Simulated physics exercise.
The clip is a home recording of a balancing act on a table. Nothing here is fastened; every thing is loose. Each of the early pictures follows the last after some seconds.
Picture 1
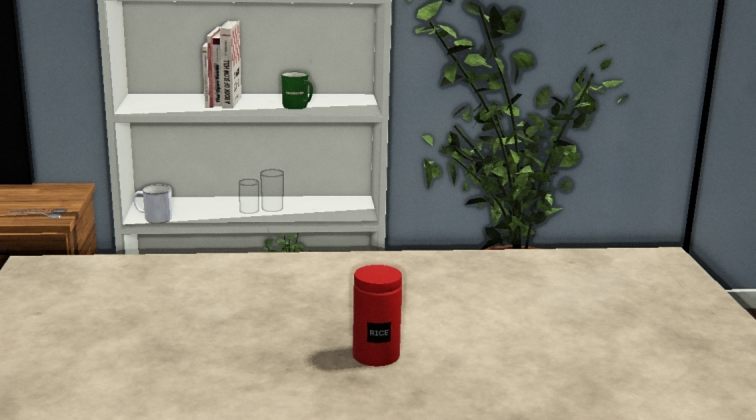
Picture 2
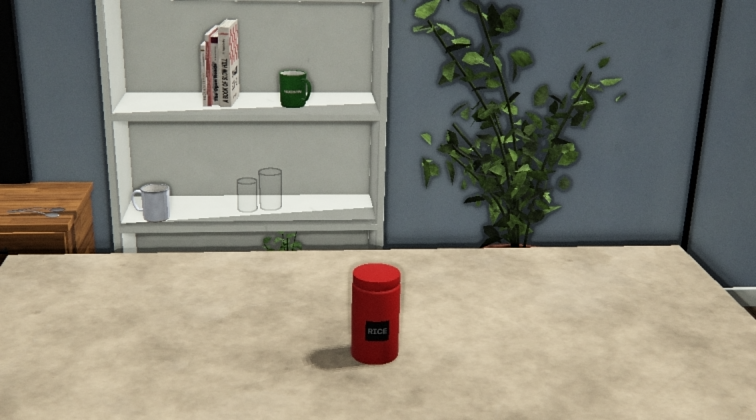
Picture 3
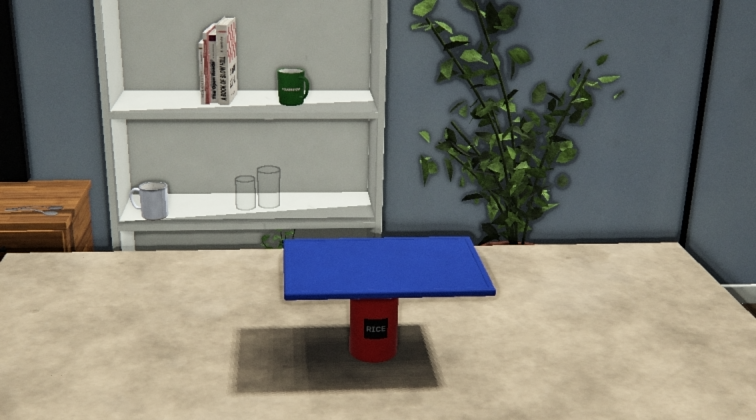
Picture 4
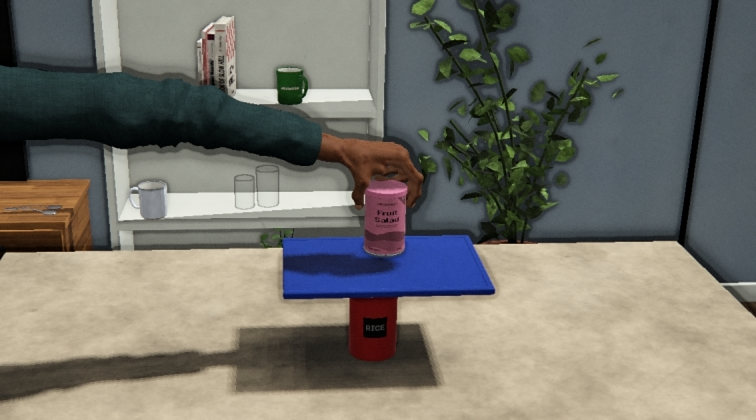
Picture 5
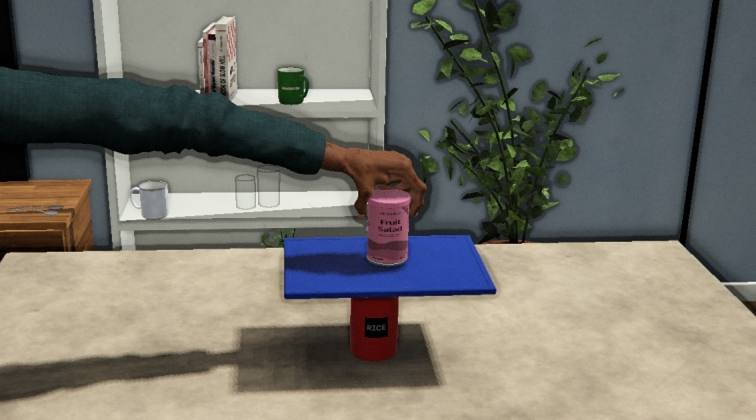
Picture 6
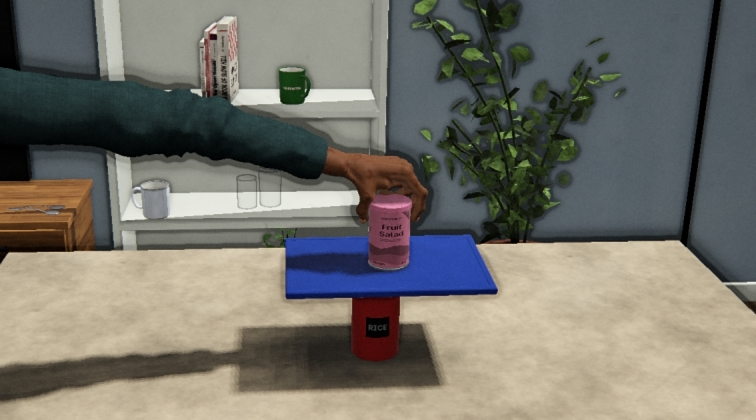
A hand reached in from the left and lowered a pink tin onto a blue board, which had appeared on top of a red canister standing on the table, and kept hold of the tin.
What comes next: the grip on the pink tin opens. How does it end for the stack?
The tower remains standing.
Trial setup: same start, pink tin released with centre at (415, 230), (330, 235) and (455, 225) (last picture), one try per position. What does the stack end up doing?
First time it stays put, second time it stays put, third time it falls over.
Then, 0.20 s past the last view, nothing moves.
Then, 0.50 s past the last view, pink tin resting near (389, 232).
Finally, all 3 still in place. Final places as the last picture's camera would see them, pink tin near (389, 232). The stack stays up.
